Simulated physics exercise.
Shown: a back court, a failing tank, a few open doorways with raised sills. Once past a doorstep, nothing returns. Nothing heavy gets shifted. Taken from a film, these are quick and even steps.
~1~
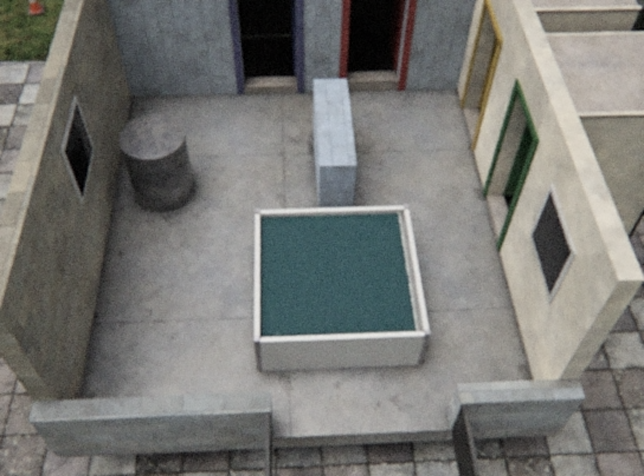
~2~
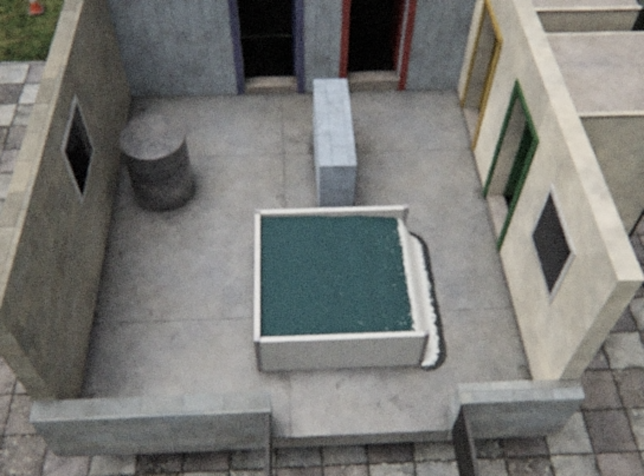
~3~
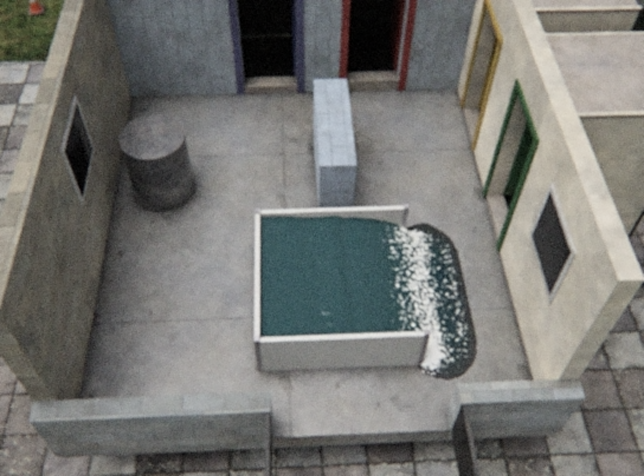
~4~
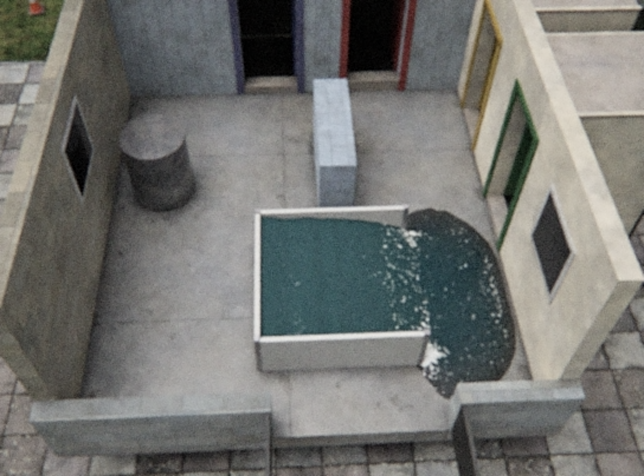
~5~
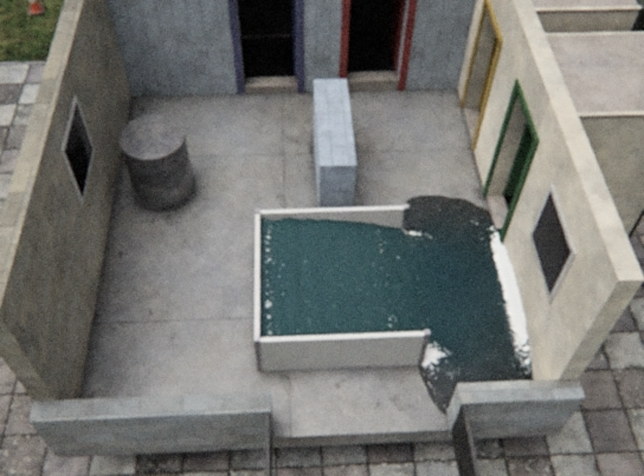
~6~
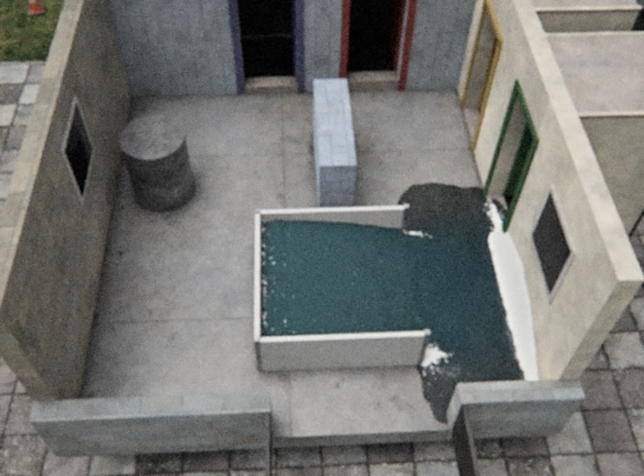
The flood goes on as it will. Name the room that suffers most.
Green.
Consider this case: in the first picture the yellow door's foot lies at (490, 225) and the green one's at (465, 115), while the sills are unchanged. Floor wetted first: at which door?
I say the yellow door.
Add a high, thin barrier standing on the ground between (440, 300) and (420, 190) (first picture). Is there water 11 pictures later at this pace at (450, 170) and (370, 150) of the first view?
In that order: Flooded, under water.
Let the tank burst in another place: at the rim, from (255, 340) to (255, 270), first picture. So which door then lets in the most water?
I'd say the one in yellow.
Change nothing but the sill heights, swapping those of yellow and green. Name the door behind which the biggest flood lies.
My answer is the green one.
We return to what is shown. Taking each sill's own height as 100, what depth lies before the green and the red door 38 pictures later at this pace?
100 and 50 %, in that order.
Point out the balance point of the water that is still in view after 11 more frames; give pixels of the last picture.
Centre of mass: Roughly (426, 293).
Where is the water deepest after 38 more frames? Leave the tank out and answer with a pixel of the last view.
About (128, 188).
A moment on, water covers 20 % of the floor; blue door not reached, red door not reached, yellow door wet at the sill, nothing in, green door some in.
Next, water covers 35 % of the floor; blue door not reached, red door not reached, yellow door wet at the sill, nothing in, green door a lot in.
Then, water covers 50 % of the floor; blue door wet at the sill, nothing in, red door wet at the sill, nothing in, yellow door a trickle in, green door a lot in.
Later, water covers 85 % of the floor; blue door wet at the sill, nothing in, red door wet at the sill, nothing in, yellow door some in, green door a lot in.
In the end, water covers 95 % of the floor; blue door wet at the sill, nothing in, red door wet at the sill, nothing in, yellow door a lot in, green door a lot in; the green door has let in the most.
